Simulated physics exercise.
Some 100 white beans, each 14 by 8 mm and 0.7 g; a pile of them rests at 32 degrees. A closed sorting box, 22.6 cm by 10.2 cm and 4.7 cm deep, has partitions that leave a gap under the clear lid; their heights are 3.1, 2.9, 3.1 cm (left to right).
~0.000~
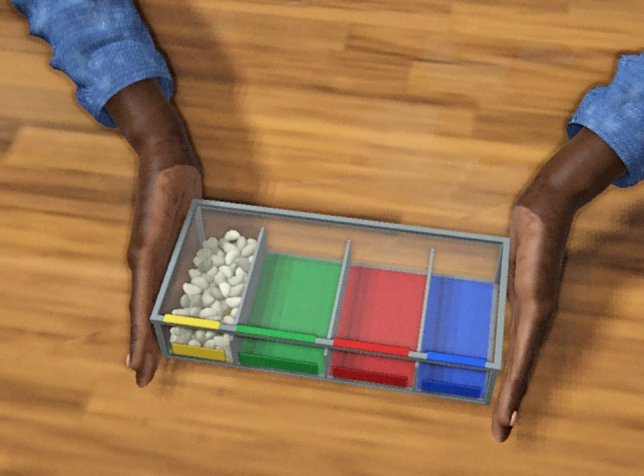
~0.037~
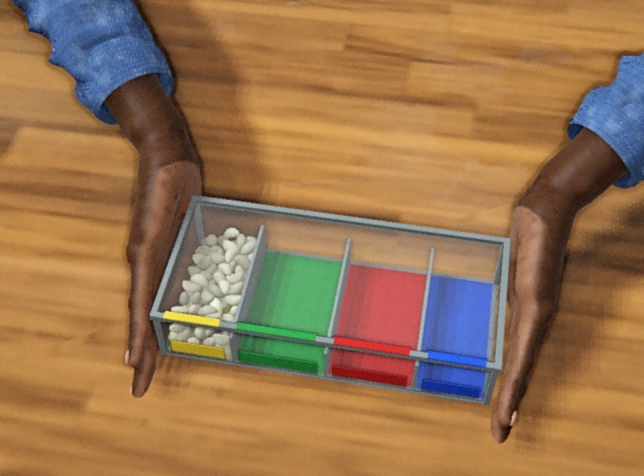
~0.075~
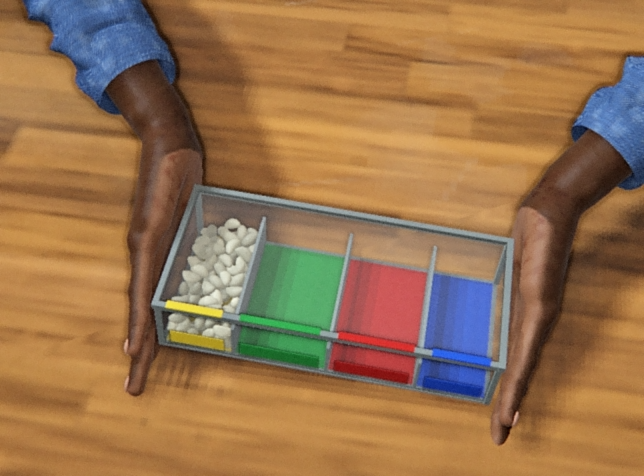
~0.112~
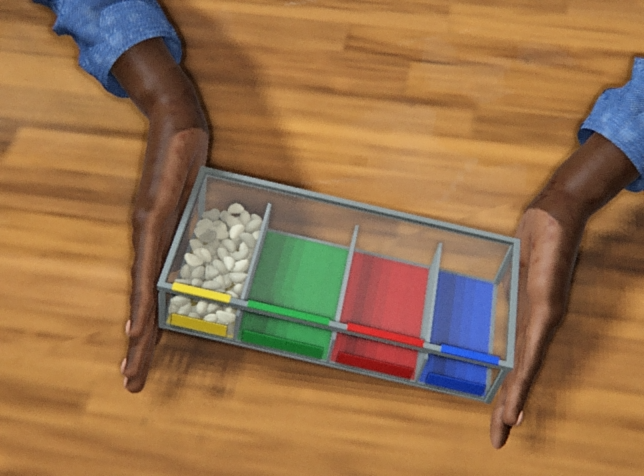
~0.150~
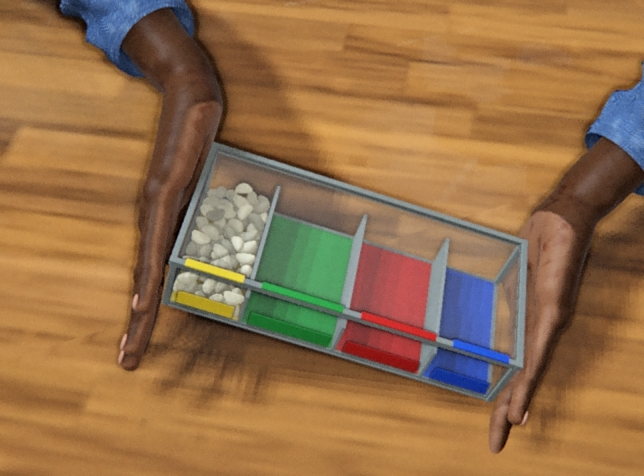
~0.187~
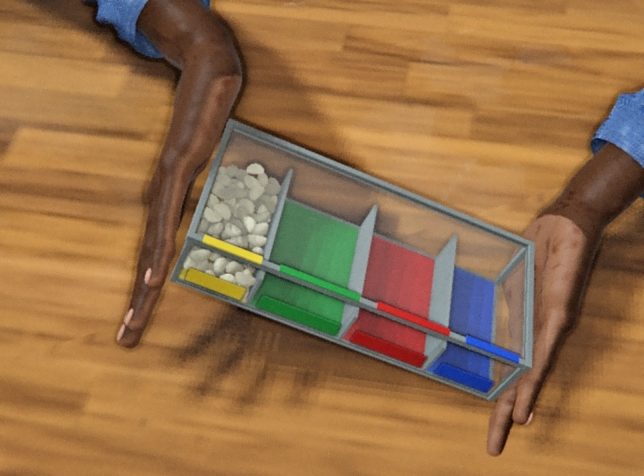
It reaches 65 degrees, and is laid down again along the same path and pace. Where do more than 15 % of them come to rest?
Red: No, blue: No, green: Yes, yellow: Yes.
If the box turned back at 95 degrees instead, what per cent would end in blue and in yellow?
In that case blue 15, yellow 60.
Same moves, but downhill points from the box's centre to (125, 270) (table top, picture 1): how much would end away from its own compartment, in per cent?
Some 0 per cent.
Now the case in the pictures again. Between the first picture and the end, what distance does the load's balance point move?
About 3.5 cm.
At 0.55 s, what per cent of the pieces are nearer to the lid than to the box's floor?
Some 50 per cent.
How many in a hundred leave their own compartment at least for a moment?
Some 35 per cent.
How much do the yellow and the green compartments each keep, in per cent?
Yellow 65, green 25.
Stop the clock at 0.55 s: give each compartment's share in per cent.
Red 0, blue 0, green 15, yellow 85.
After 0.55 s, tilt 63 degrees; green 15 %, yellow 85 %.
After 0.79 s, tilt 24 degrees; red 10 %, green 25 %, yellow 65 %.
After 1.14 s, tilt 0 degrees; red 10 %, green 25 %, yellow 65 %.
At rest (1.5 s), red 10 %, blue 0 %, green 25 %, yellow 65 %.
